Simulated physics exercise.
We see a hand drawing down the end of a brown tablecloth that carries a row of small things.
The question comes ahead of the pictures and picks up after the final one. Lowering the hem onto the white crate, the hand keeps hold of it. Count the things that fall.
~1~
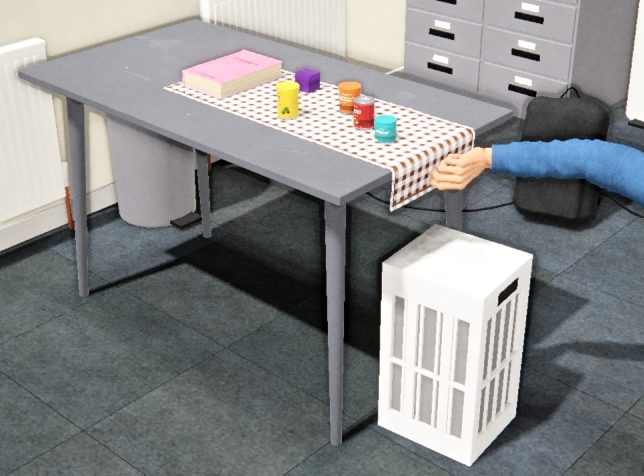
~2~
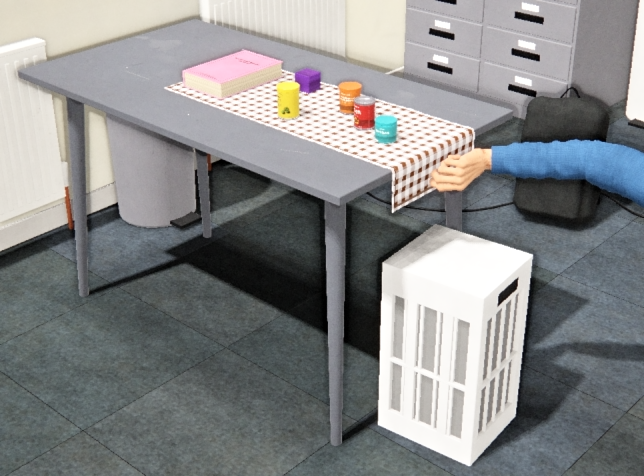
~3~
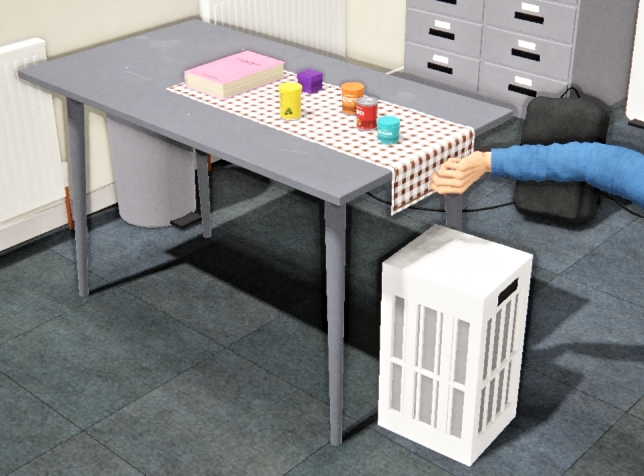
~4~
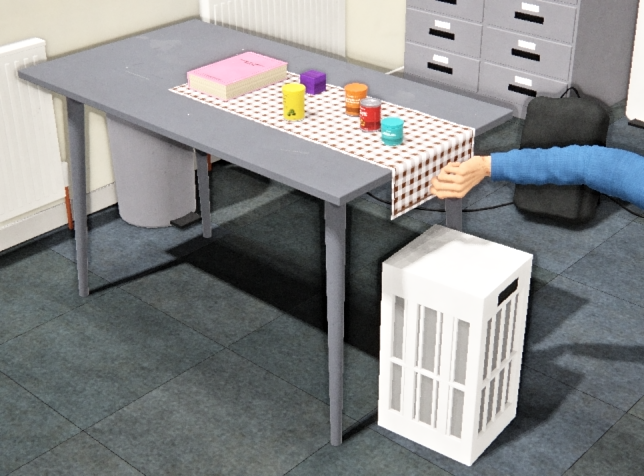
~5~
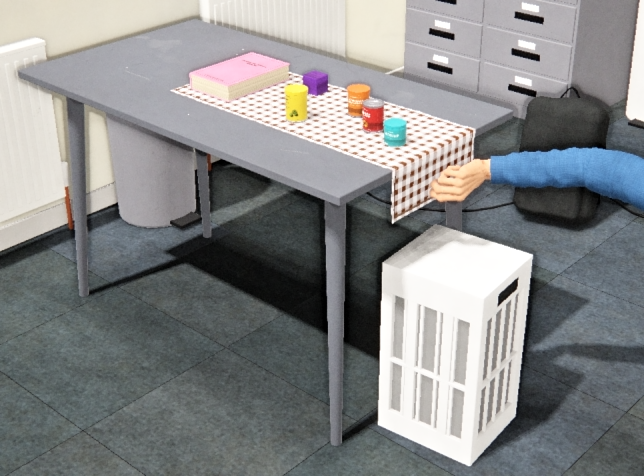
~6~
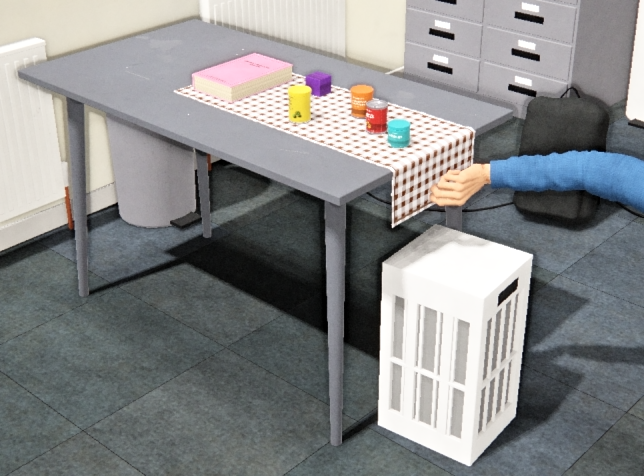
What comes down is a single thing.
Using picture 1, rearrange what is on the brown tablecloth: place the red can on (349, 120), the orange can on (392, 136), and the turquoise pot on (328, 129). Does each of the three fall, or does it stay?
Of these three, the red can rides it out, the orange can takes a tumble, the turquoise pot rides it out.
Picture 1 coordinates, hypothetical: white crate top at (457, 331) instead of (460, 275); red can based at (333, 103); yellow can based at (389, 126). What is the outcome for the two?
Outcome for the red can: It stays. Outcome for the yellow can: It is lost.
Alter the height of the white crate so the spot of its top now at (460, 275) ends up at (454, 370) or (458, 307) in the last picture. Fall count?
For the first height 4, for the second 2.
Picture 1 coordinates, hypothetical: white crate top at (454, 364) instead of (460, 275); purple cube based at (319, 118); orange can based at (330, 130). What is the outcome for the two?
Result - the purple cube comes off, and the orange can comes off.
Early on, hem near (432, 233); all still up.
Midway, hem on the crate; turquoise pot gone.
Finally, hem on the crate; turquoise pot gone. It carries off one.
